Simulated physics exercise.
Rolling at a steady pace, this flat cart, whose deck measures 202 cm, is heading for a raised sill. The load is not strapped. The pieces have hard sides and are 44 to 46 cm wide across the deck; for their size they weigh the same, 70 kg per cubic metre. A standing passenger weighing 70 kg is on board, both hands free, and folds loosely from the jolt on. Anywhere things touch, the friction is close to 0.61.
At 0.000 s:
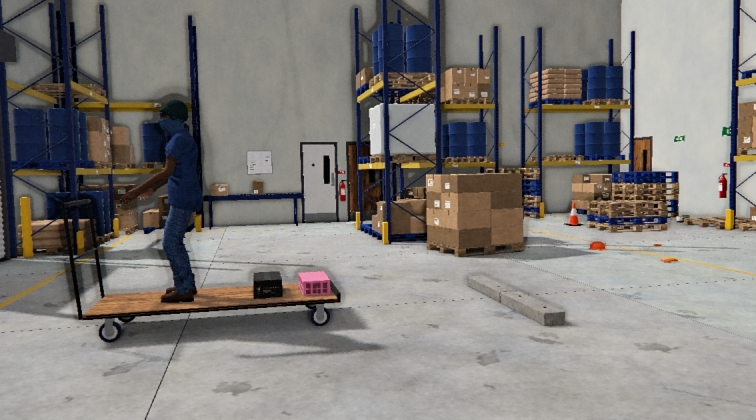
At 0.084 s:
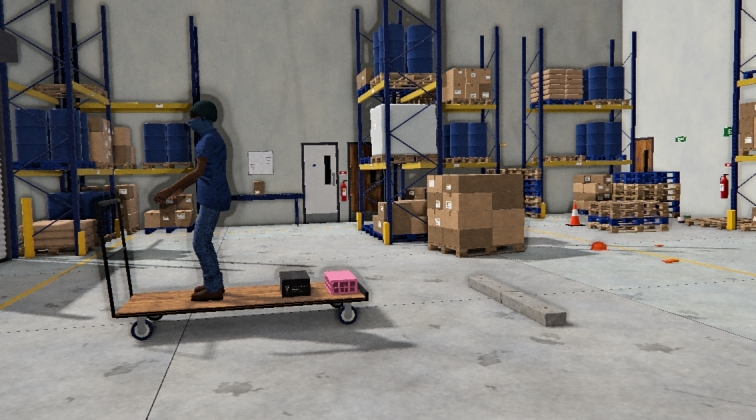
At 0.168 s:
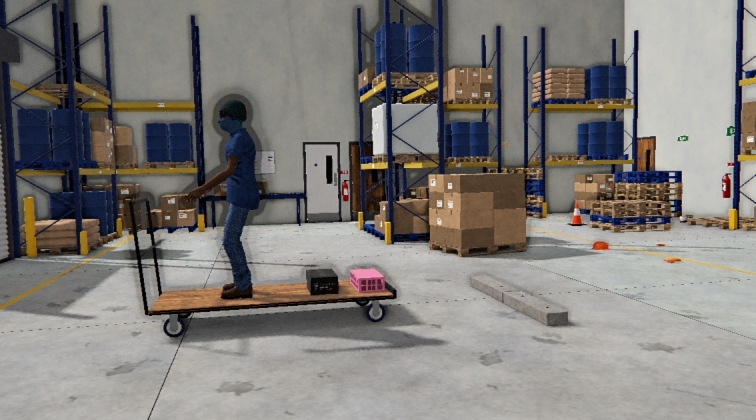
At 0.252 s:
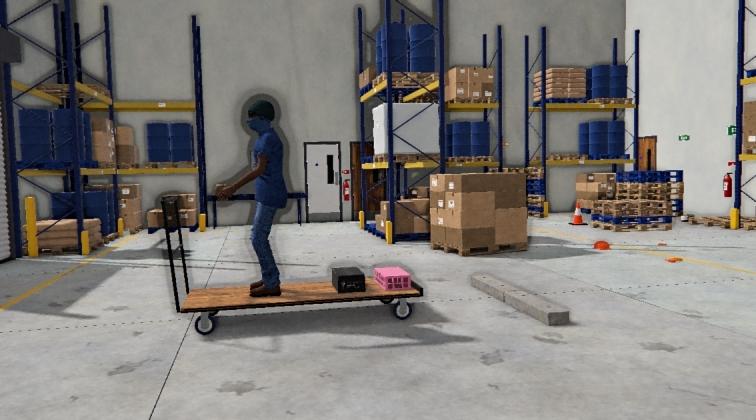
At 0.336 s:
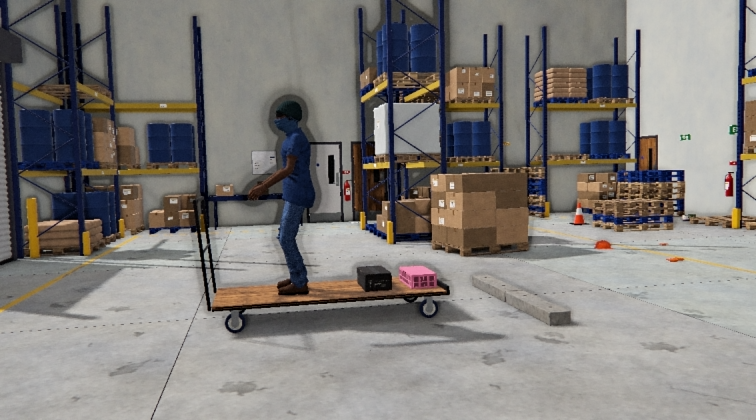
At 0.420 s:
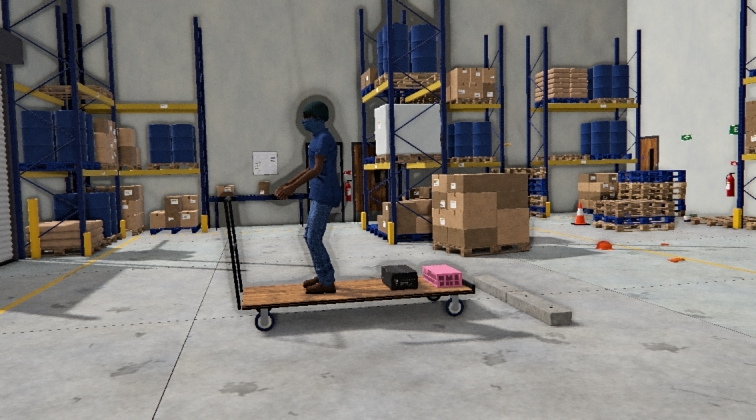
Person in blue standing on a flat cart with a black box and pink crate, rolling rightward across a warehouse floor.
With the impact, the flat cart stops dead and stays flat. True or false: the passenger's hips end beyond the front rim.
True.
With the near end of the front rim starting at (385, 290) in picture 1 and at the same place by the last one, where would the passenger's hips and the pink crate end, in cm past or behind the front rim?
The hips would end 30 cm behind the front rim, and the pink item 10 cm behind it.
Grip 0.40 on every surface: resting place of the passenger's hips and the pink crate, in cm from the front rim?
So the hips come to rest 40 past while the pink load stays 20 behind.
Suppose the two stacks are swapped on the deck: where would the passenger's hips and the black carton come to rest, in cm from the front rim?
Rest positions - hips: 20 past; black: 10 past.
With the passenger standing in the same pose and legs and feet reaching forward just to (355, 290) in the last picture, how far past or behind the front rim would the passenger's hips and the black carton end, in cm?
The hips would end 60 cm past the front rim, while the black one stays 40 cm behind it.
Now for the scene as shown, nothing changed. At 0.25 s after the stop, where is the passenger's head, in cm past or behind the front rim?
About 70 cm behind the front rim.
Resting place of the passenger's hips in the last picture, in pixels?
About (539, 283).
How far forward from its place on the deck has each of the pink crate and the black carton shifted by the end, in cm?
Pink 30, black 20; both in cm.
Impact comes at 0.62 s.
After 0.87 s the passenger's hips are 55 cm behind the rim, near (460, 215) in the last picture's view.
After 1.17 s the passenger's hips are 6 cm past the rim, near (519, 253) in the last picture's view.
After 1.62 s the passenger's hips are 23 cm past the rim, near (536, 289) in the last picture's view.
At rest, 4.6 s, past the rim, pink crate and the passenger's hips; behind it, black carton.
